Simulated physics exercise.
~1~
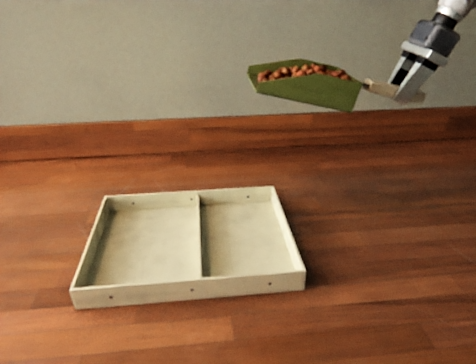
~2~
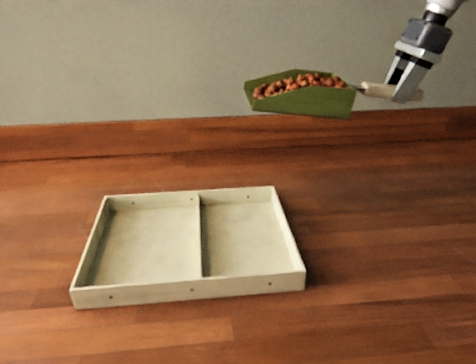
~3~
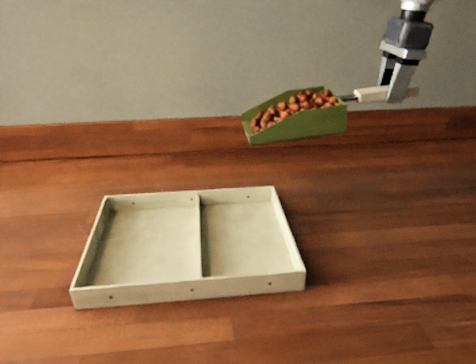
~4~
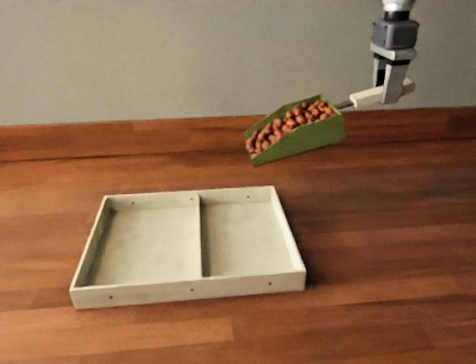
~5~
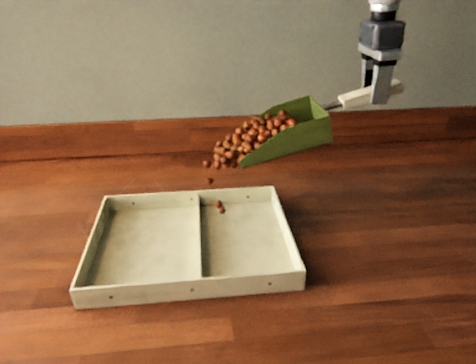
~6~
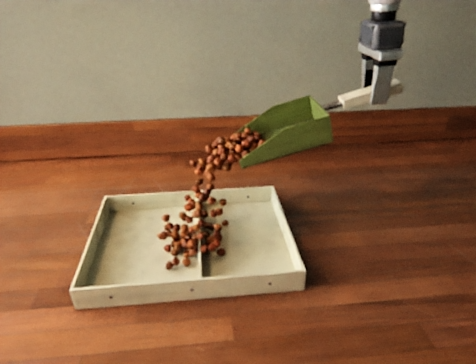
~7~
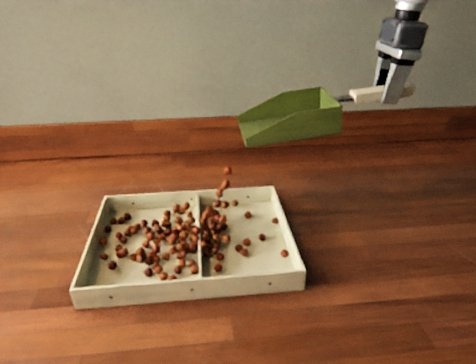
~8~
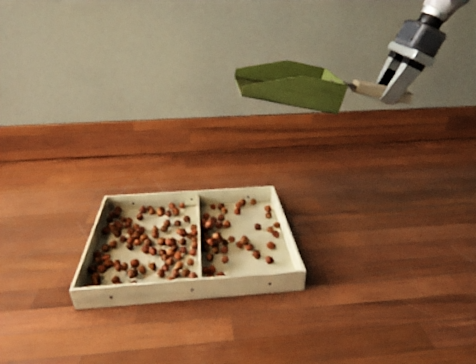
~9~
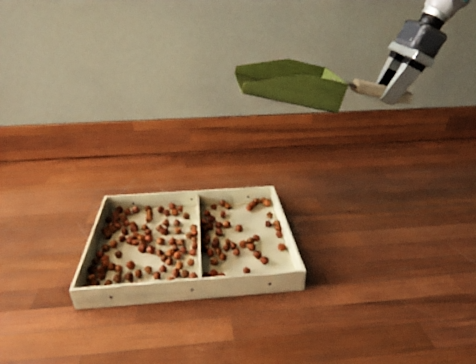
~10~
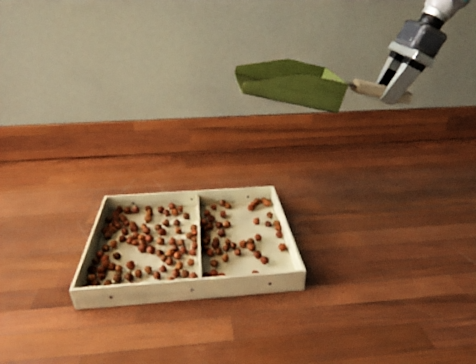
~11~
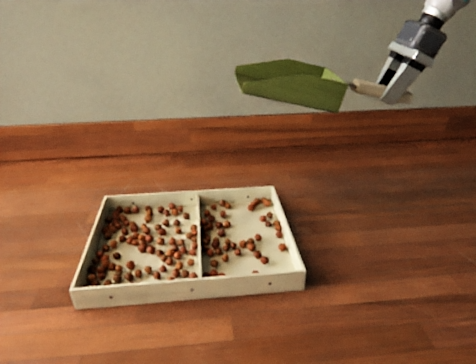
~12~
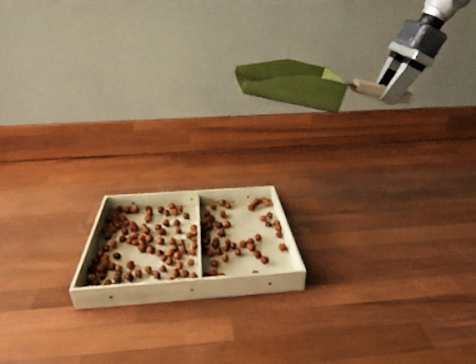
A robot arm tips hazelnuts from a green scoop into a divided tray, mostly the left part.
